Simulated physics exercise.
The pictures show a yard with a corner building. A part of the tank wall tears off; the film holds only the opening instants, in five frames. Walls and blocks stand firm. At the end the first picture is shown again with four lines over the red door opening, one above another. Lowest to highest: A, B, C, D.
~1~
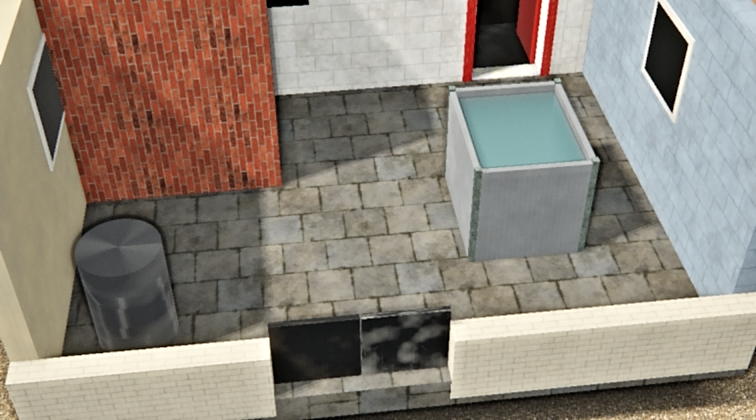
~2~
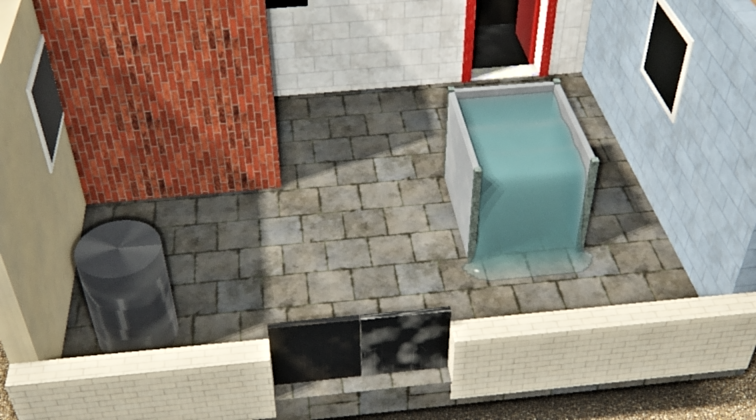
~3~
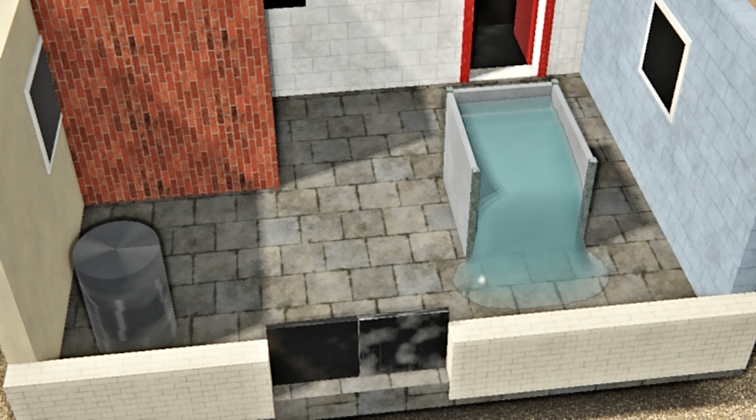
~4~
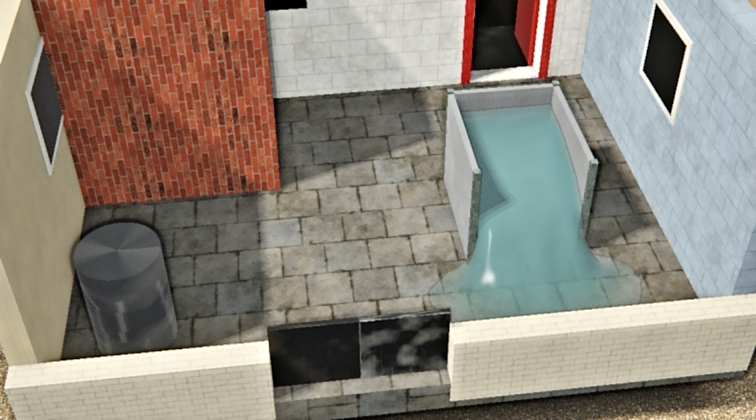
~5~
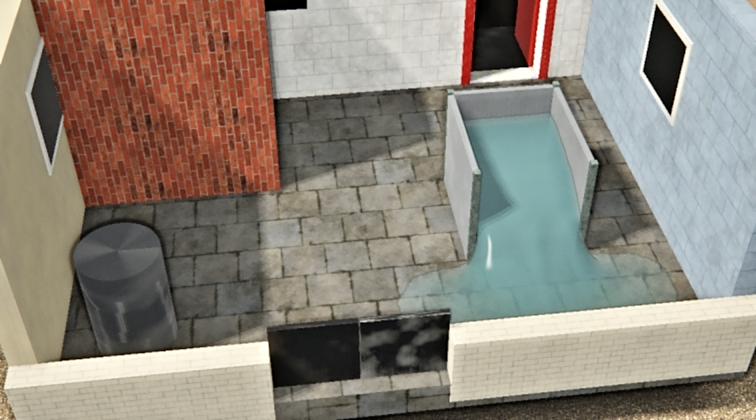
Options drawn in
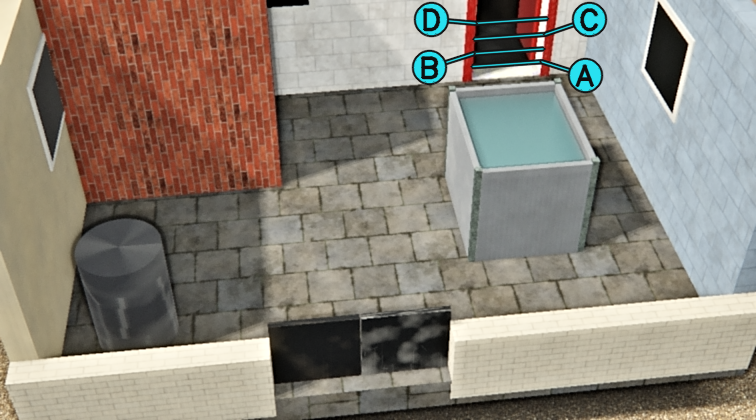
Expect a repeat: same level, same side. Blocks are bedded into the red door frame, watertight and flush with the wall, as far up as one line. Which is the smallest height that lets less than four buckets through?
That is height A.
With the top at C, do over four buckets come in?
No, not at all.
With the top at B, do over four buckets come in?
No.
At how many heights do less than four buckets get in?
All four.
On the marked copy, A at (507, 64); B at (508, 51); C at (509, 36); D at (511, 20); from the bottom up A, B, C, D.
If A is chosen, a bucket or two gets in.
If B is chosen, nothing gets over.
If C is chosen, nothing gets over.
If D is chosen, nothing gets over.
